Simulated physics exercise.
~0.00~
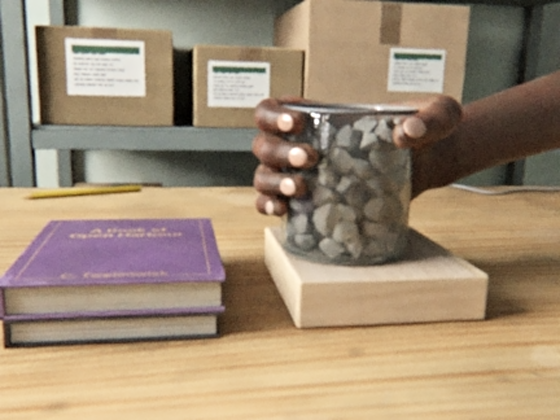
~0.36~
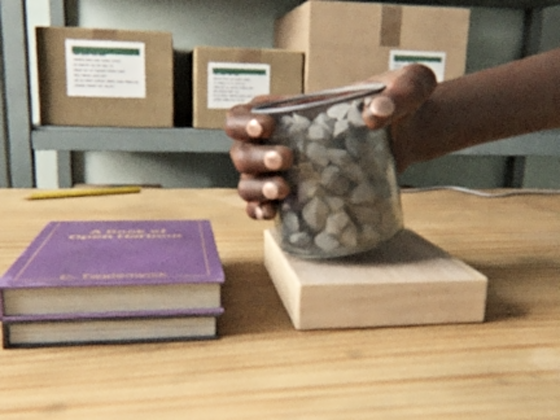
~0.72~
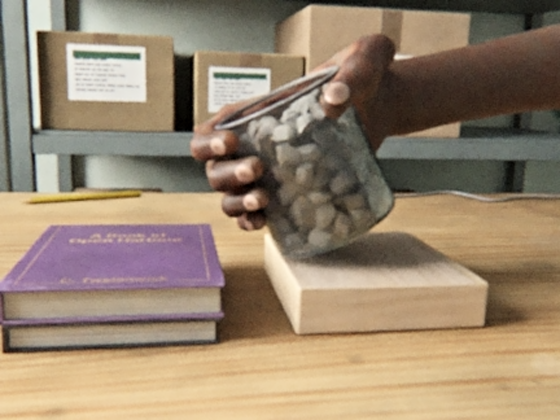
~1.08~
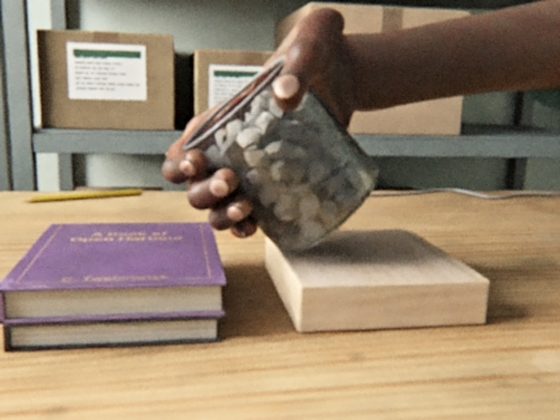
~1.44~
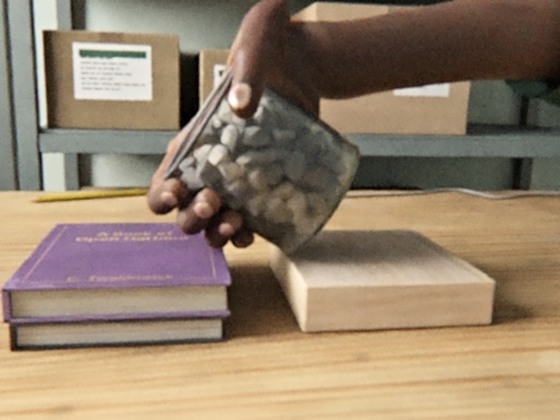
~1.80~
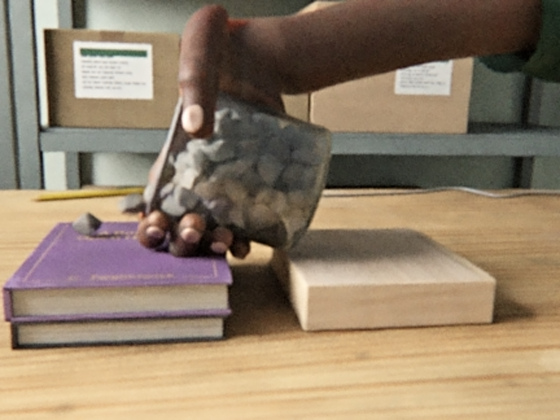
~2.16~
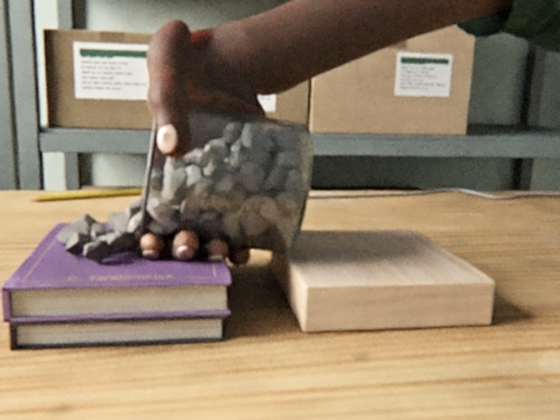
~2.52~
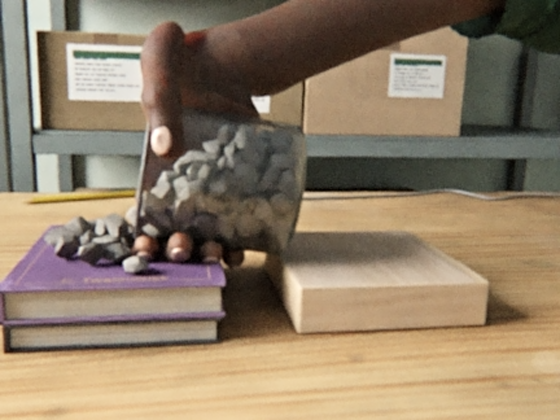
A hand tips a clear glass of gray gravel leftward, spilling some onto stacked purple books.
